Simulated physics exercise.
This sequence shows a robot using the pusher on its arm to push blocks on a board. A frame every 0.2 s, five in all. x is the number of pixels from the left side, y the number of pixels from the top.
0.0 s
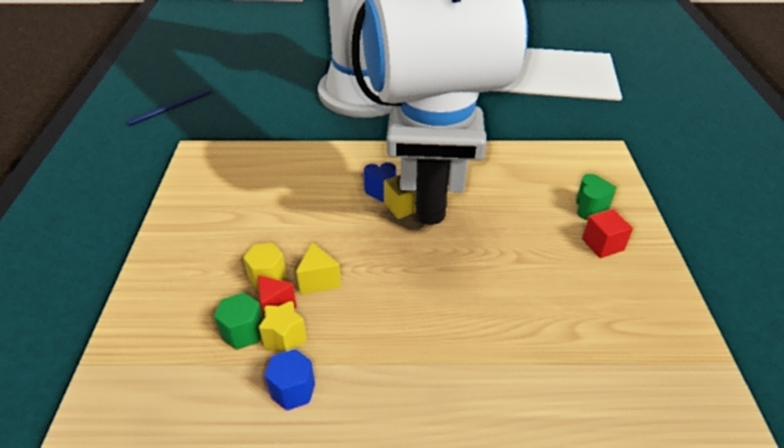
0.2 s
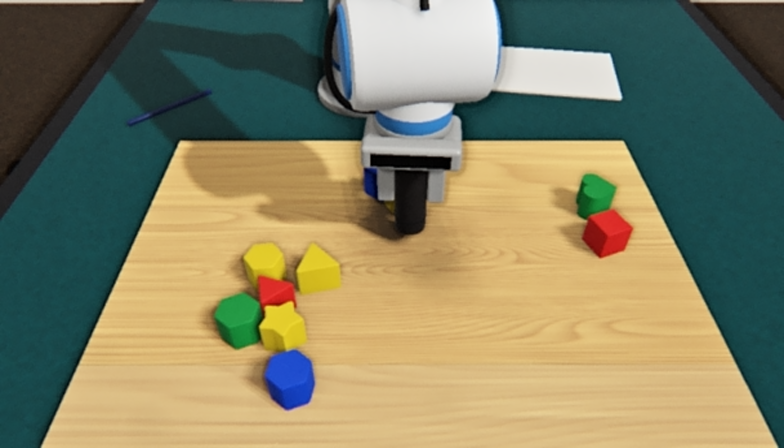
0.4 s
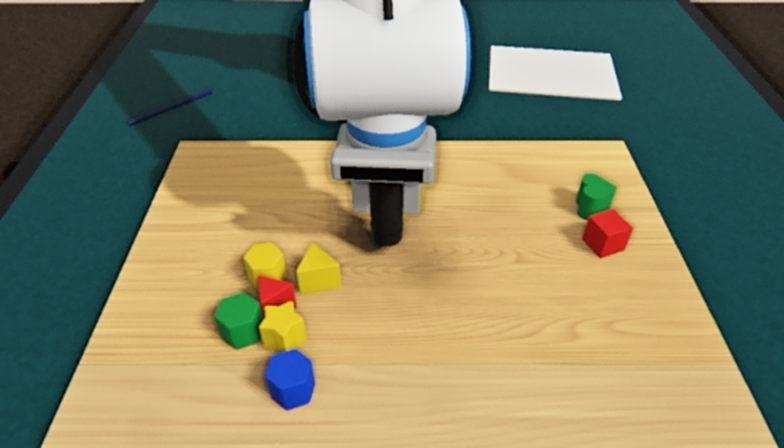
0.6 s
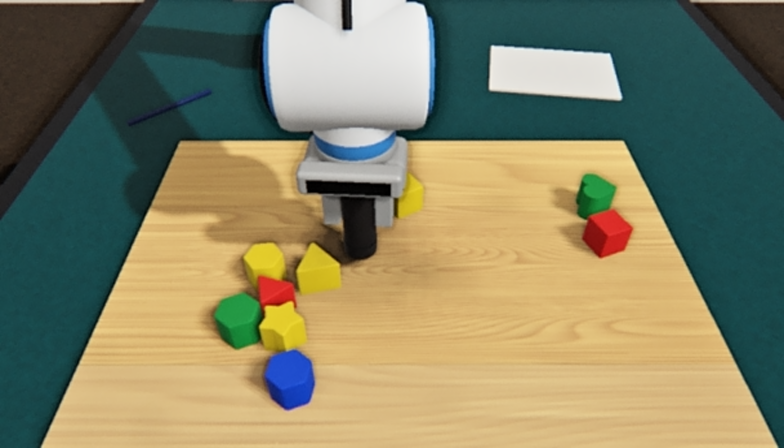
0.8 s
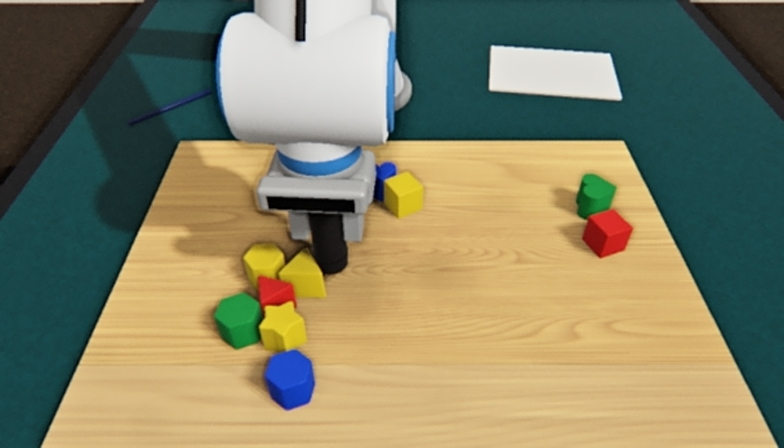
Robot arm sweeping its black pusher left and toward the viewer across a wooden board, nudging a yellow triangle slightly left.
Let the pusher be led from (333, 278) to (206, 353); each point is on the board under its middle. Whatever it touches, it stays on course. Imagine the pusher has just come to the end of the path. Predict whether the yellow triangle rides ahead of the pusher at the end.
The yellow triangle slips off.
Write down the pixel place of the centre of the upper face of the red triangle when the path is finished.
If I read the scene right, the answer is (214, 350).
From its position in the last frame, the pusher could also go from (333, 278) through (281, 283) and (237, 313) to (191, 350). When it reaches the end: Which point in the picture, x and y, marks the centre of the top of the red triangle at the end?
I'd guess (252, 305).
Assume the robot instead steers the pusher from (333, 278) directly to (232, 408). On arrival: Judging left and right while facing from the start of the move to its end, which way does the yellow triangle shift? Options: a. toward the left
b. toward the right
I'll go with b - toward the right.
On the path given first. One third of the way, pusher at (292, 288); green six-sided block at (225, 317), turned 30° clockwise; red triangle at (257, 304); yellow star-shaped block at (281, 321), turned 15° anticlockwise; yellow triangle at (258, 282), turned 10° clockwise.
Two thirds of the way, pusher at (248, 313); green six-sided block at (199, 332), turned 35° clockwise; red triangle at (234, 329); yellow star-shaped block at (279, 326), turned 45° anticlockwise; yellow triangle at (219, 293), turned 45° clockwise.
At the end, pusher at (201, 339); green six-sided block at (161, 355), turned 60° clockwise; red triangle at (214, 350), turned 50° anticlockwise; yellow star-shaped block at (279, 326), turned 45° anticlockwise; yellow triangle at (207, 297), turned 80° clockwise.
